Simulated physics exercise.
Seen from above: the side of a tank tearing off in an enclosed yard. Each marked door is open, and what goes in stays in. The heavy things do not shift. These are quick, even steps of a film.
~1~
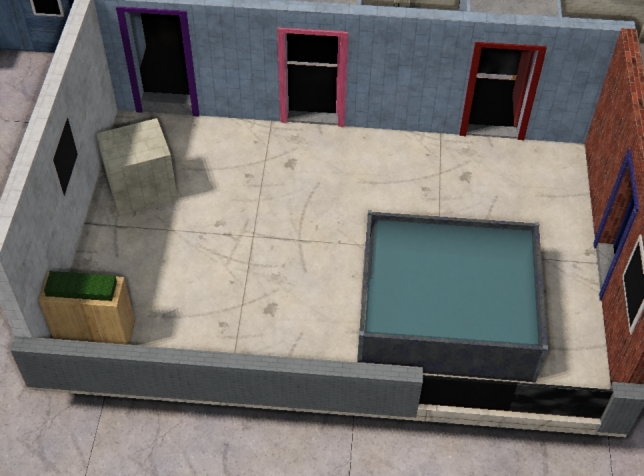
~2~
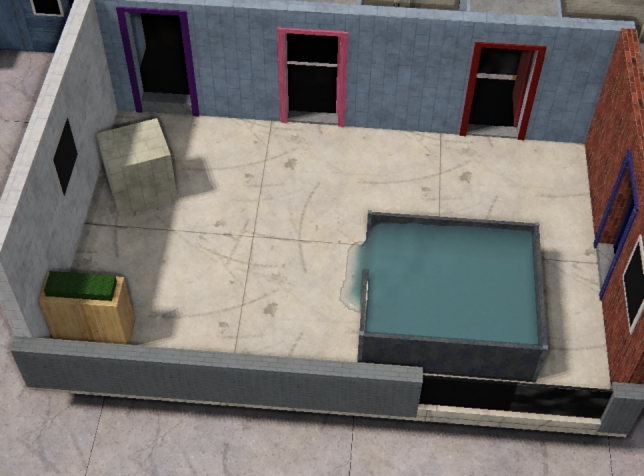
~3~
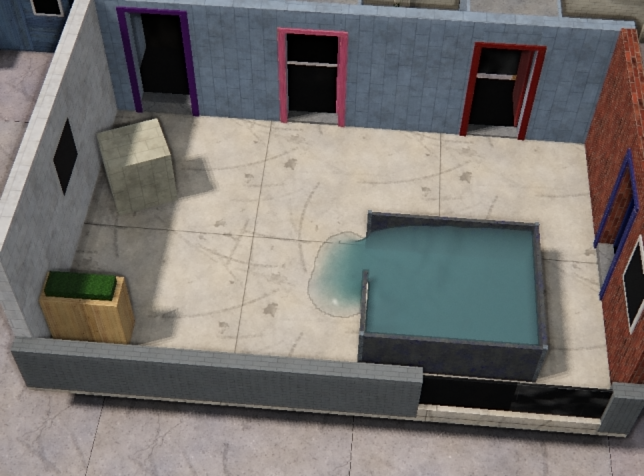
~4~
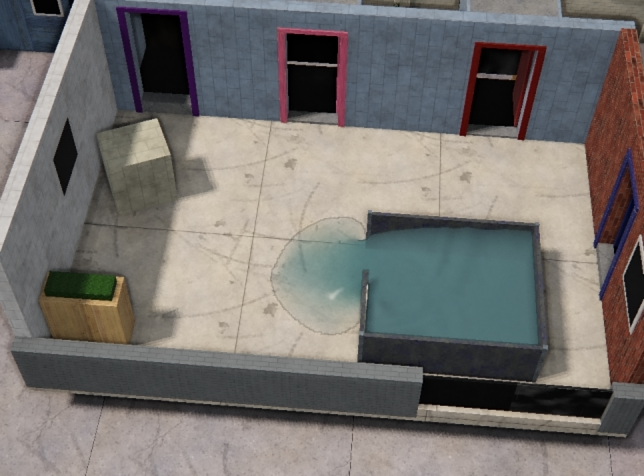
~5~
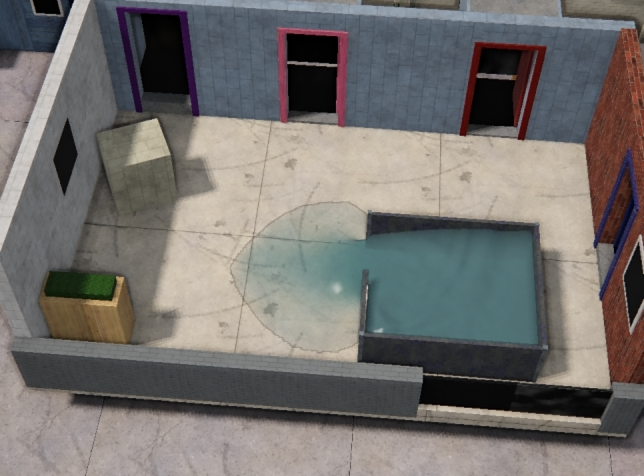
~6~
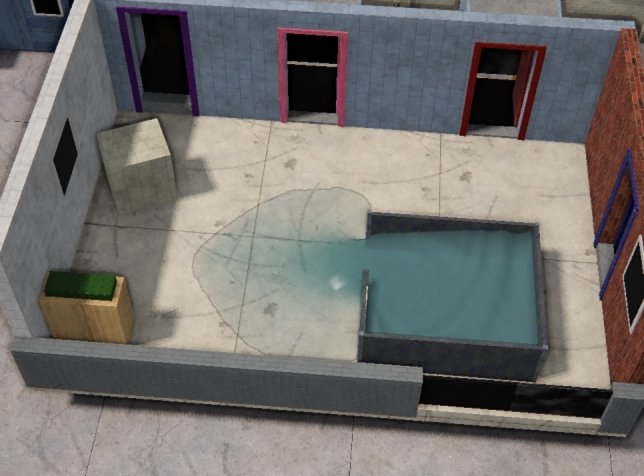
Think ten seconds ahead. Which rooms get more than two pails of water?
The blue door stays under that; the pink door takes more than that; the purple door stays under that; the red door stays under that.
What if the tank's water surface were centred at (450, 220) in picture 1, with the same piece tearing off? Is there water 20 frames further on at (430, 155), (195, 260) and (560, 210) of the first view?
One after the other: Clear, under water, no water.
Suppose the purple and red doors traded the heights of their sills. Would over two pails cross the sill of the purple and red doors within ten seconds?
Purple floods, red keeps below it.
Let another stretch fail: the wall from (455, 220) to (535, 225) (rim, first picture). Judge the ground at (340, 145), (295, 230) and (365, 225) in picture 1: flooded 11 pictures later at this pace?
In that order: Wet, free of water, dry.
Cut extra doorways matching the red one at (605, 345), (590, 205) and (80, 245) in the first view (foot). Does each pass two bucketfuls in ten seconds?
In that order: Keeps below it, takes less, goes over.
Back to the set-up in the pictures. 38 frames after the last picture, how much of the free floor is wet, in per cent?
Close to 65 %.
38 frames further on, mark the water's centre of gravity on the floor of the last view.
I would point to (284, 256).
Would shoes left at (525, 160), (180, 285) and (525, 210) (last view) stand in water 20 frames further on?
In that order: Clear, awash, clear.
A moment on, water covers 40 % of the floor; the blue door not reached, the pink door not reached, the purple door not reached, the red door not reached.
Next, water covers 55 % of the floor; the blue door not reached, the pink door wet at the sill, nothing in, the purple door wet at the sill, nothing in, the red door not reached.
Then, water covers 55 % of the floor; the blue door not reached, the pink door under two buckets in, the purple door under two buckets in, the red door not reached.
Later, water covers 65 % of the floor; the blue door not reached, the pink door under two buckets in, the purple door under two buckets in, the red door not reached.
In the end, water covers 95 % of the floor; the blue door wet at the sill, nothing in, the pink door over two buckets in, the purple door under two buckets in, the red door wet at the sill, nothing in.
